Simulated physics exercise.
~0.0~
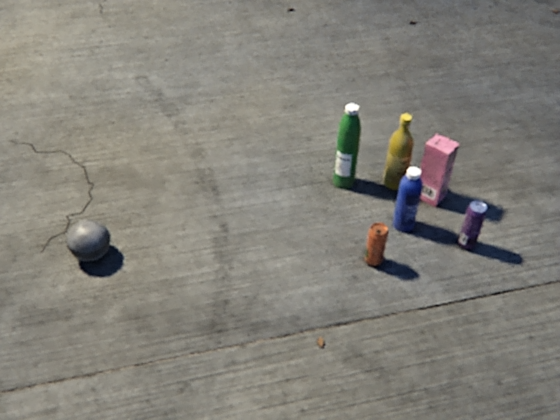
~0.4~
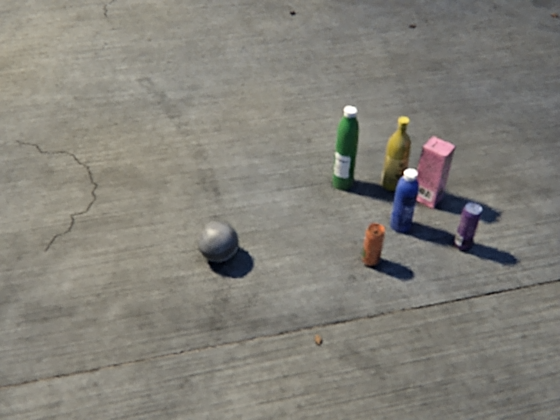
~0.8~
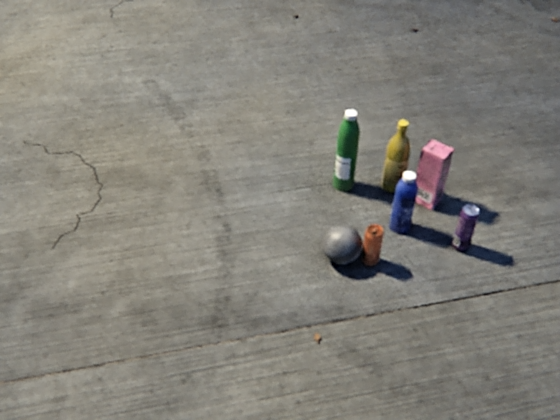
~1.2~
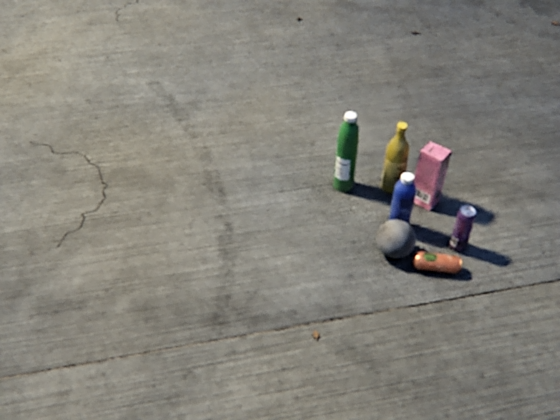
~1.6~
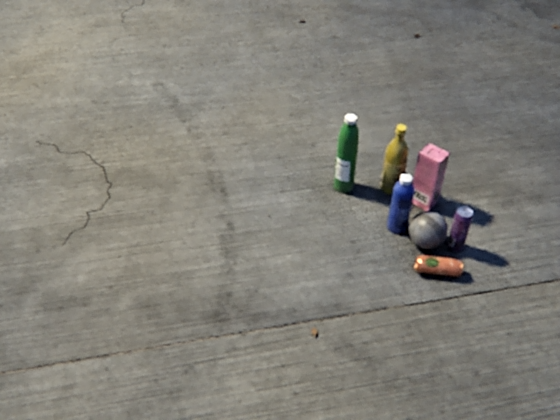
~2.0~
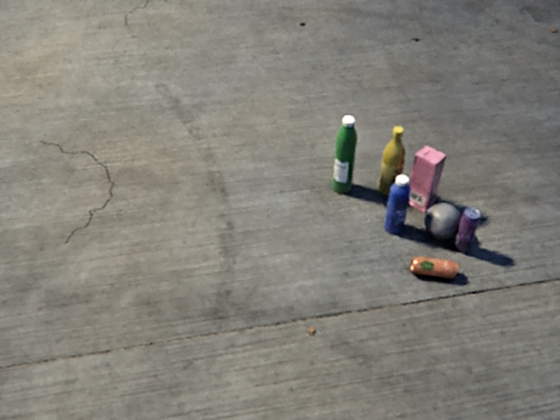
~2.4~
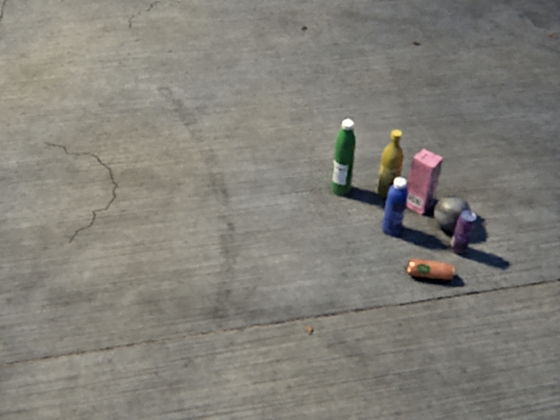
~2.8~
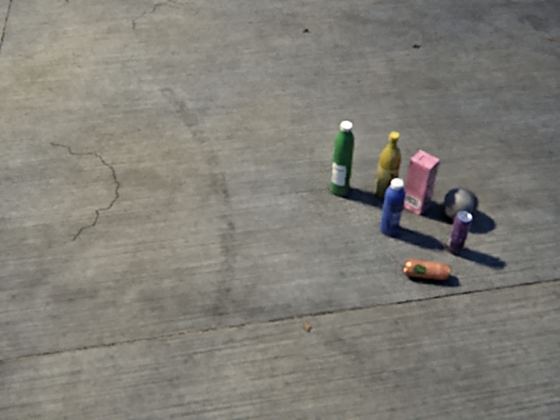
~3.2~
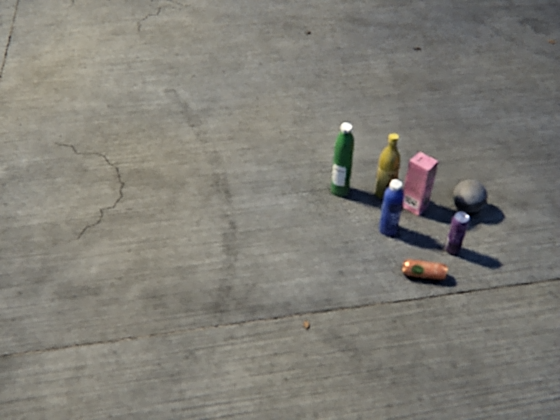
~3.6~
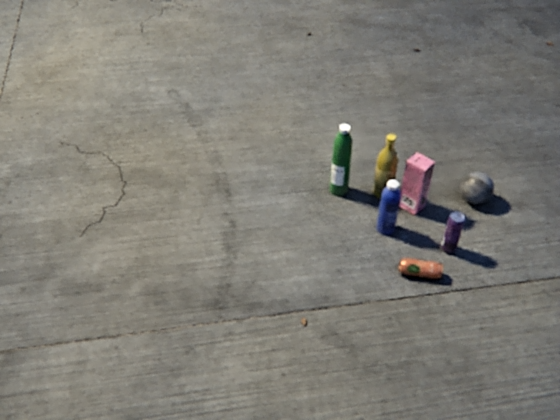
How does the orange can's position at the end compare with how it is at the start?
At the start the orange can stands upright, and by the end it is lying on its side on the floor.
The clip shows a grey ball rolling right across a concrete floor toward a group of bottles, cans and a pink carton, knocking over the orange can, then nudging the purple can and rolling on behind it, while everything except the orange can stays standing.
